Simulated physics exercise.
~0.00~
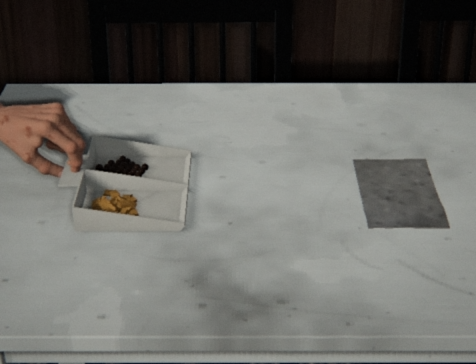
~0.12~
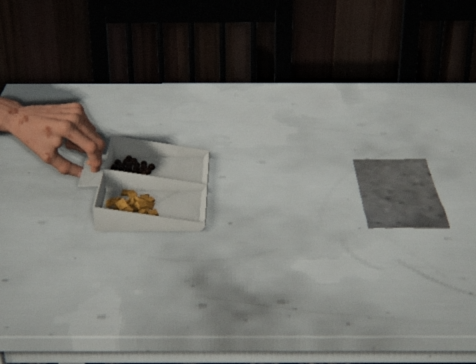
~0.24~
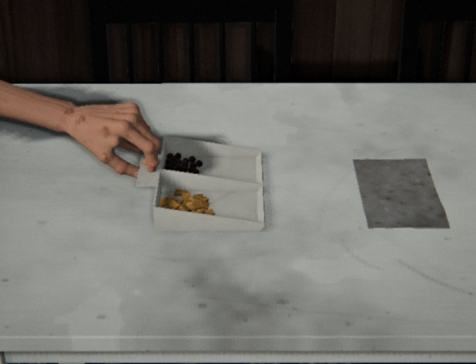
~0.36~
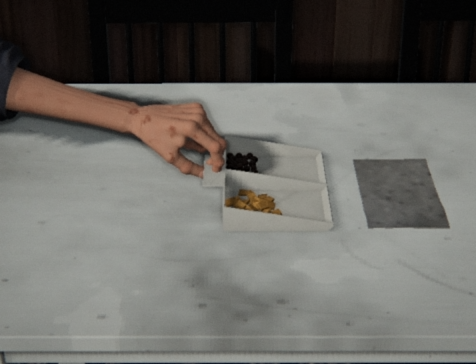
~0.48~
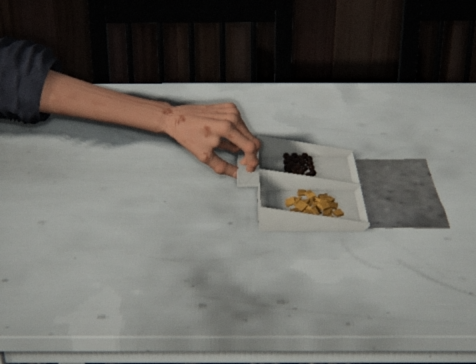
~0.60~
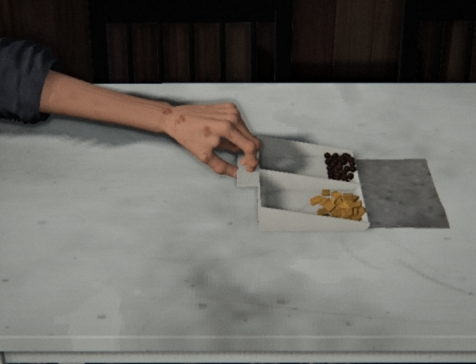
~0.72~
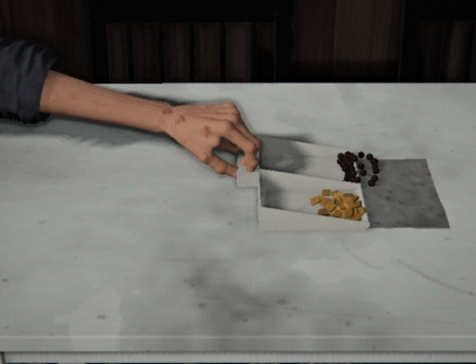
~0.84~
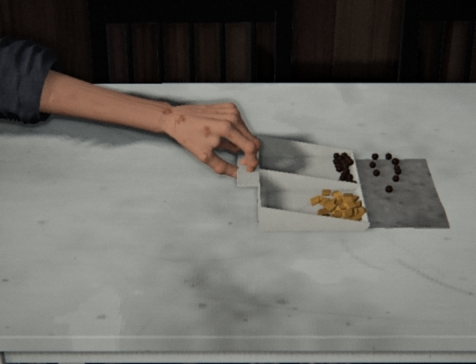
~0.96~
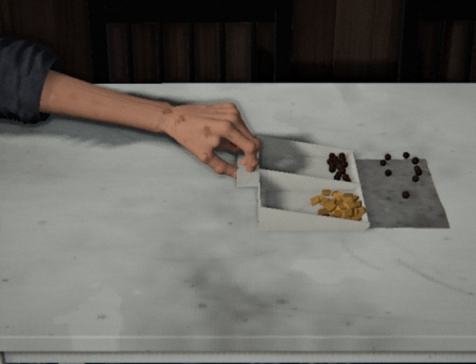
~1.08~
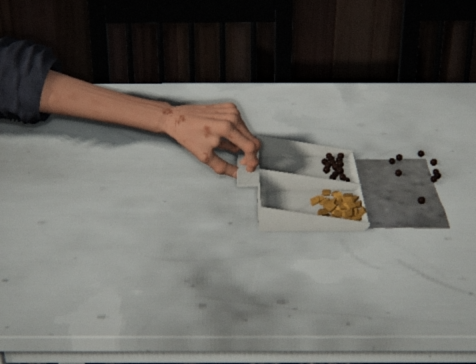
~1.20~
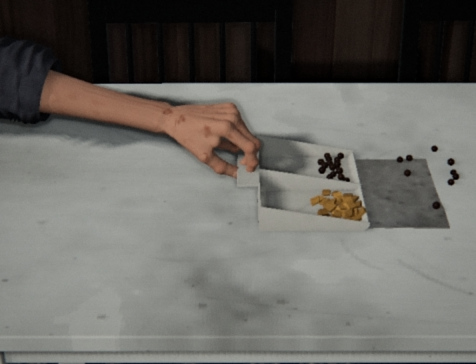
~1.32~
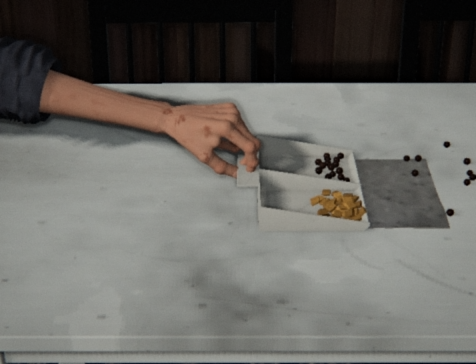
Hand sliding a divided white tray right across a marble table to a grey slab, dark beads spilling out, yellow pieces staying inside.
